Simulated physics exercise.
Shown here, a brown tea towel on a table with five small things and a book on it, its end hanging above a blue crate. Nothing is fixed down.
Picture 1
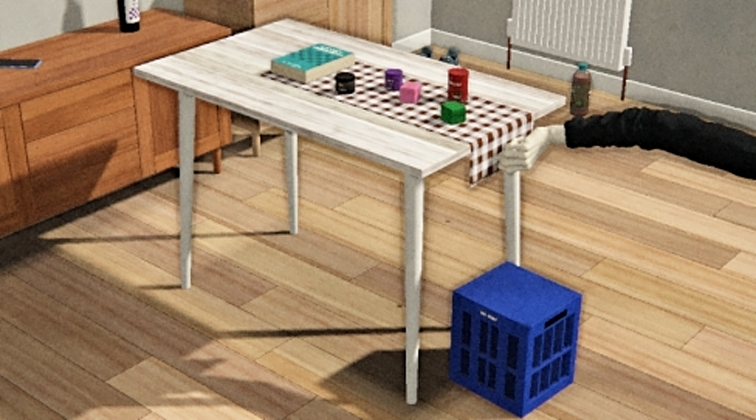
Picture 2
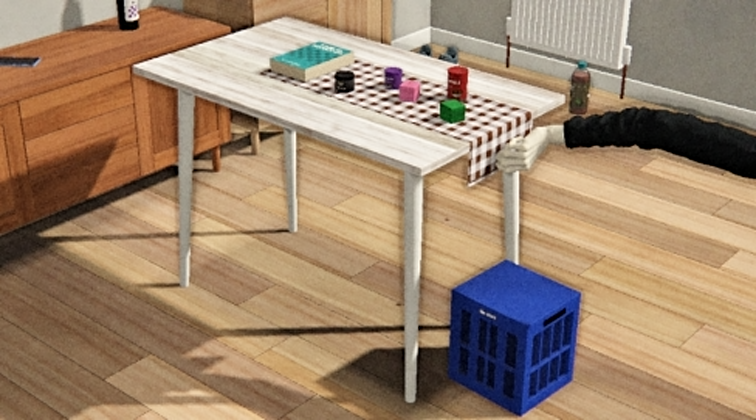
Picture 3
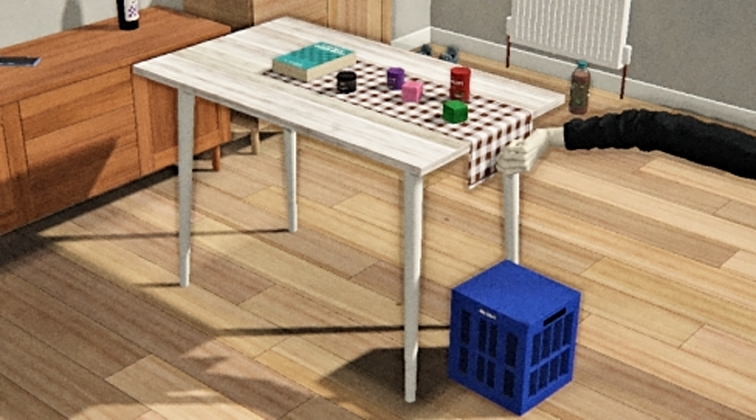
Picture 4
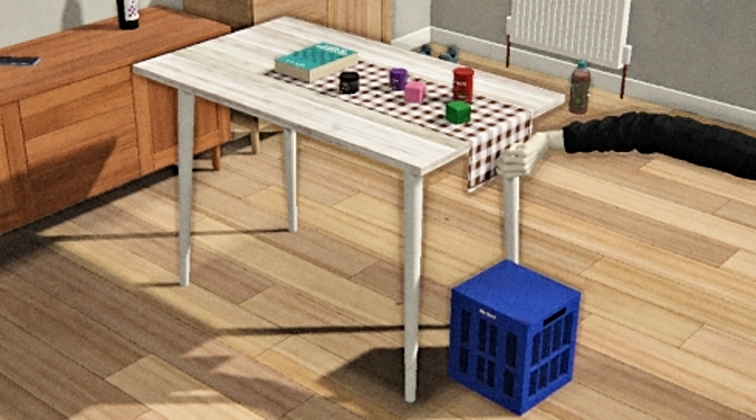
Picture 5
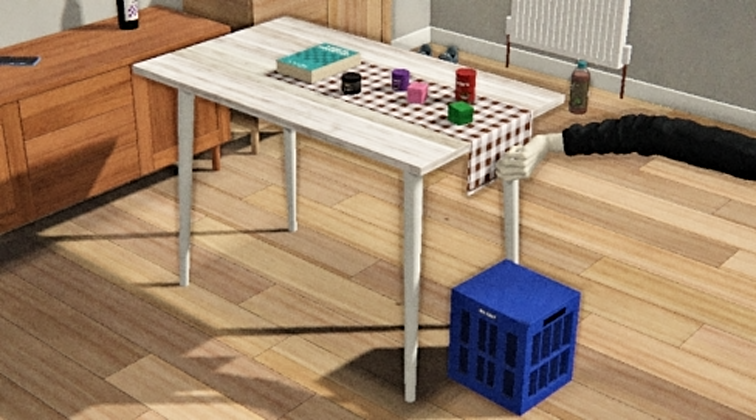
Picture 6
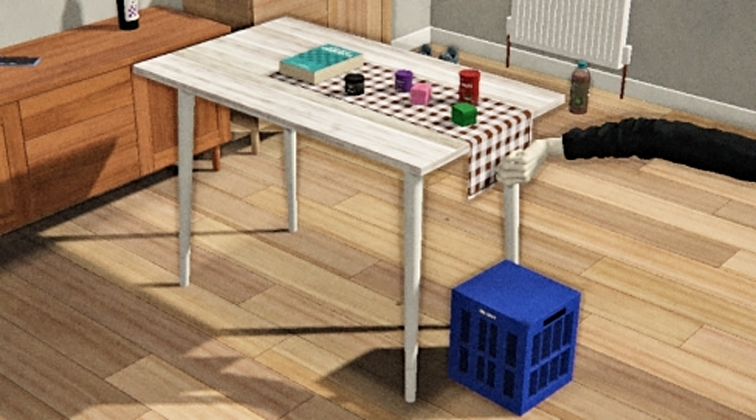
On a white table, a gloved-looking hand at the right slowly tugged the hanging end of a brown checked cloth slightly downward, and the book, pots, can and cubes shifted a little to the right with it.
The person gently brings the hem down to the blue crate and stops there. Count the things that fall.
In all, three slip off.
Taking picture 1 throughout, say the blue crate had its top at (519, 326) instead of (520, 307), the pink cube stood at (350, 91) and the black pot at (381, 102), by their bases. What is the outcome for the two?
Outcome for the pink cube: It stays. Outcome for the black pot: It is lost.
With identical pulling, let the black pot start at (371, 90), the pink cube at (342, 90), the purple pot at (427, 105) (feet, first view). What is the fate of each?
Outcome: Black pot keeps its perch; pink cube keeps its perch; purple pot is gone.
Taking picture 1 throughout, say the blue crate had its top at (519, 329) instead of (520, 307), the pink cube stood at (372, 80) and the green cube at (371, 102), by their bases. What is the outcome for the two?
The pink cube ends up still on top and the green cube ends up off the top.
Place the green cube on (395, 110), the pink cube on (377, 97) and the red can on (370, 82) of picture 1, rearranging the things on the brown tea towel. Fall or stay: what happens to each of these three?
Record - green cube lost; pink cube retained; red can retained.
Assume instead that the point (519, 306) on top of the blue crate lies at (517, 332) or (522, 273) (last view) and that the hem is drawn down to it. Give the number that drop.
4 and 2.
A little later, hem near (499, 209); all still up.
Next, hem near (497, 247); green cube and red can gone.
Later still, hem on the crate; green cube, red can and pink cube gone.
When it is over, hem on the crate; green cube, red can and pink cube gone. It carries off three.
